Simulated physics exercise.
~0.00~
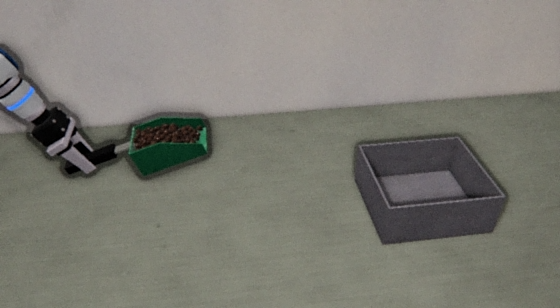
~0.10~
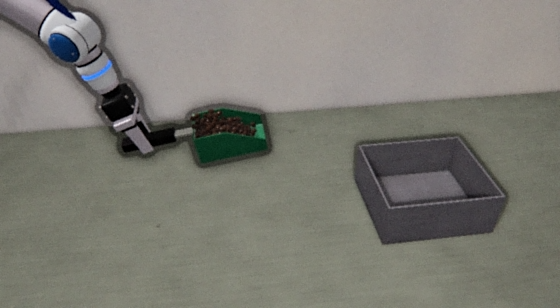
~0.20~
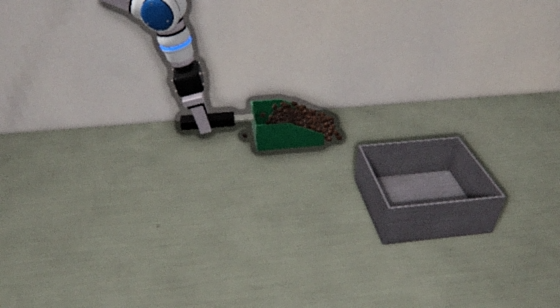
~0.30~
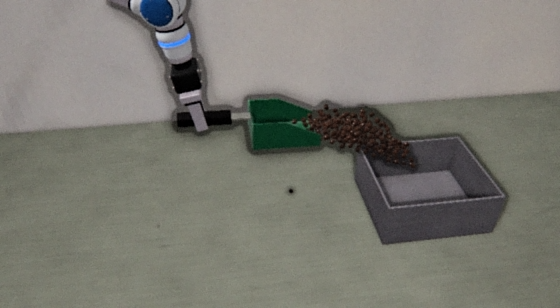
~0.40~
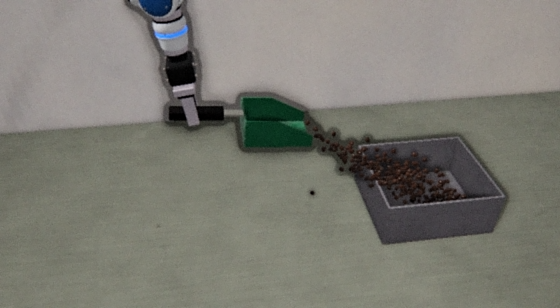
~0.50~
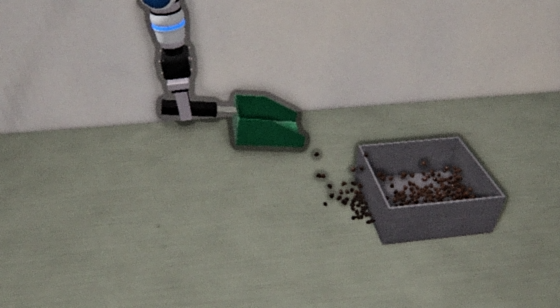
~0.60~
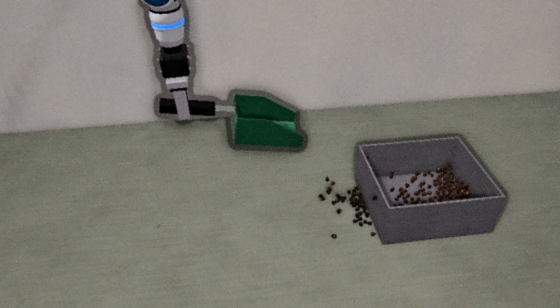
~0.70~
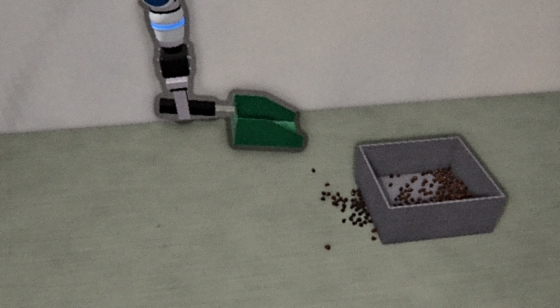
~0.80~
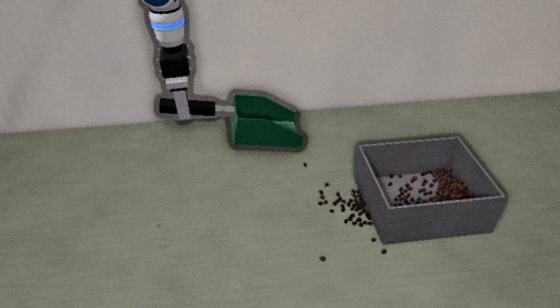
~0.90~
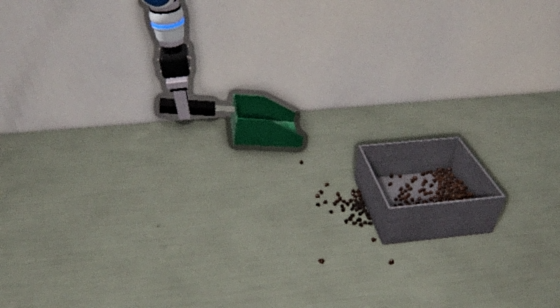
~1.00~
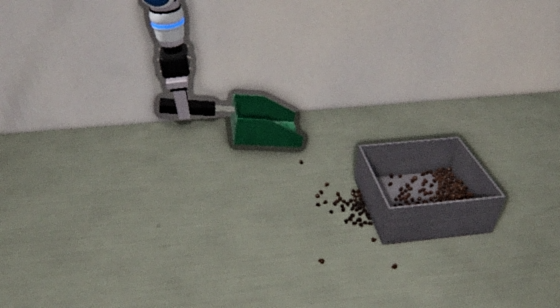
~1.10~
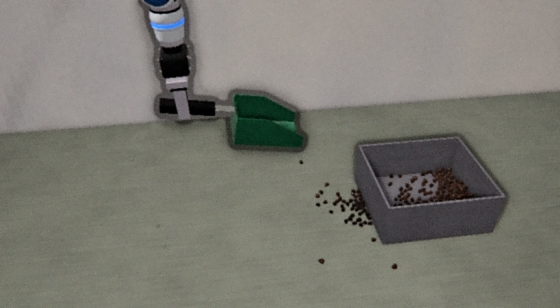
On a greenish table, an arm tips brown beans from a green scoop, mostly into a gray bin.
